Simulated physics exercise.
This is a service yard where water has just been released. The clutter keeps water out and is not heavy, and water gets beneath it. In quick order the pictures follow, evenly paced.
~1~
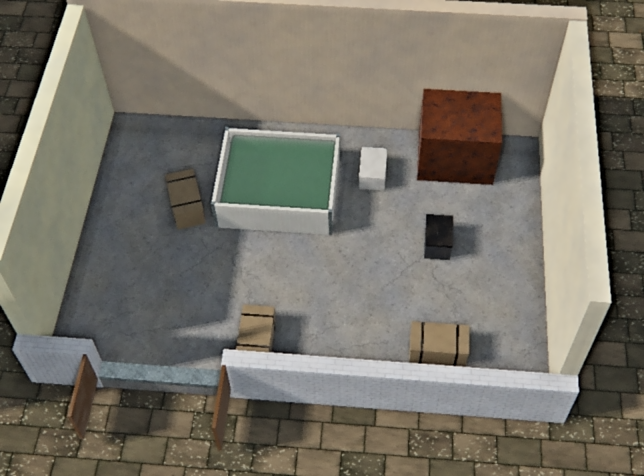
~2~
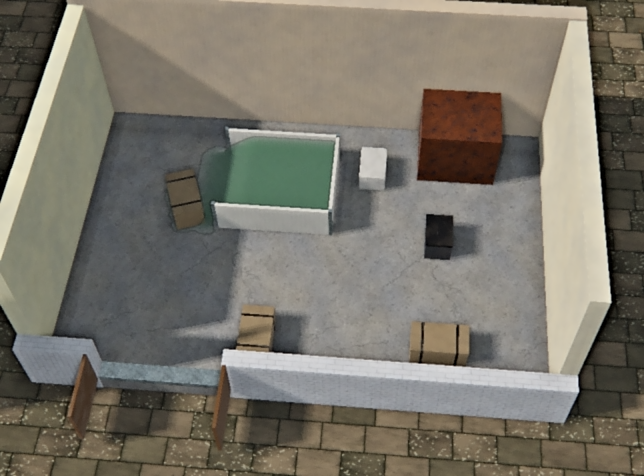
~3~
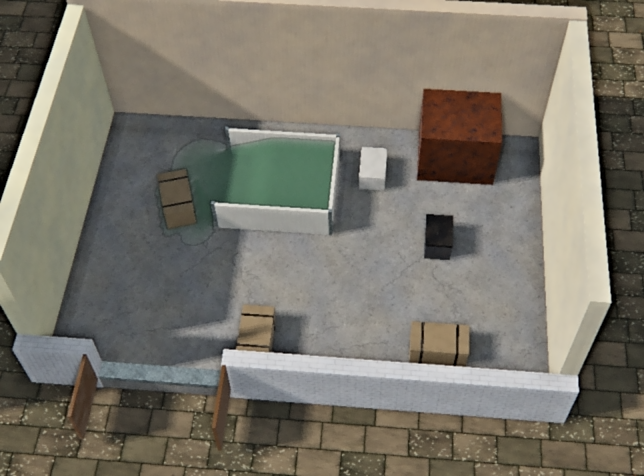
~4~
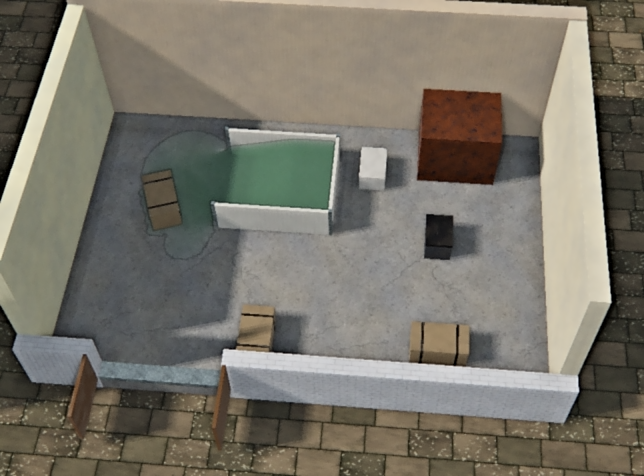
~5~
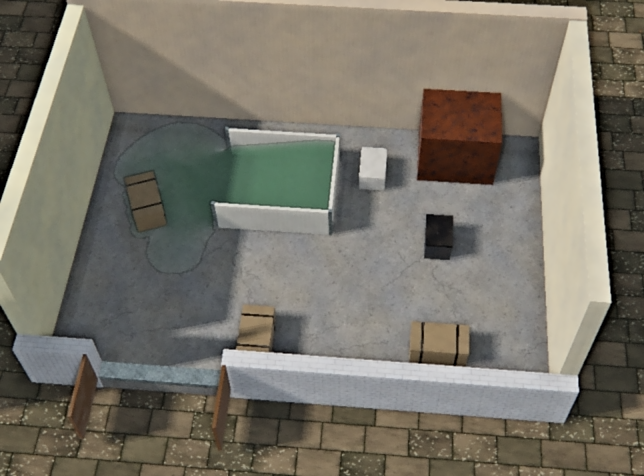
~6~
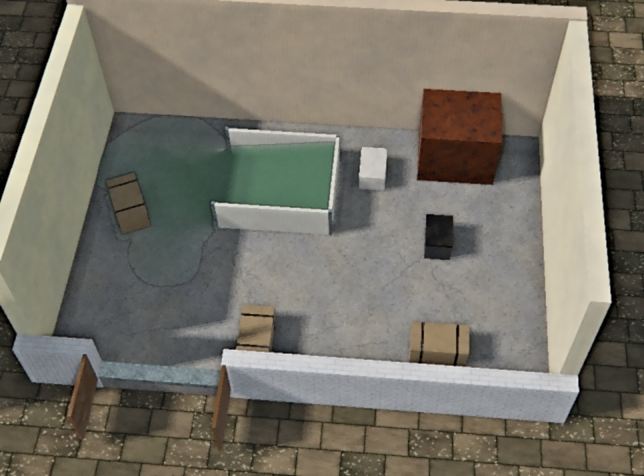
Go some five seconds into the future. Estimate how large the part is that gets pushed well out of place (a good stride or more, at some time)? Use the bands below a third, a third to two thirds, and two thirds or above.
It falls below a third.
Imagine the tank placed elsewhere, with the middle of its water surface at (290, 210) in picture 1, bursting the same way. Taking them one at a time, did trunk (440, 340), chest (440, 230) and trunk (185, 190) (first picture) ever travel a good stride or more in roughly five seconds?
Taking them in turn: Kept near its start; kept near its start; got sent well off.
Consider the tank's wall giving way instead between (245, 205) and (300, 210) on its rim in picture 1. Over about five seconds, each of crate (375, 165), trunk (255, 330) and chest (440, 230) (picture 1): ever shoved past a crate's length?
Taking them in order, less than that, displaced that much, less than that.
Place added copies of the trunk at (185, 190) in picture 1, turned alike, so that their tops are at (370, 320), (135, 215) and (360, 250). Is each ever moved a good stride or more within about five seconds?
The first sits tight, the second travels far and the third sits tight.
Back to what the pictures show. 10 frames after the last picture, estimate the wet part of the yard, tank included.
I'd put it at some 30 per cent.
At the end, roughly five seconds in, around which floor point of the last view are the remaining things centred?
(347, 294).
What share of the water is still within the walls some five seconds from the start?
I'd put it close to 92 percent.
A moment on, 1 of 5 are well off their spots; 0 afloat.
Next, 1 of 5 are well off their spots; 1 afloat.
Later, 1 of 5 are well off their spots; 1 afloat.
In the end, 1 of 5 are well off their spots, and 1 have been at some point; 1 afloat.
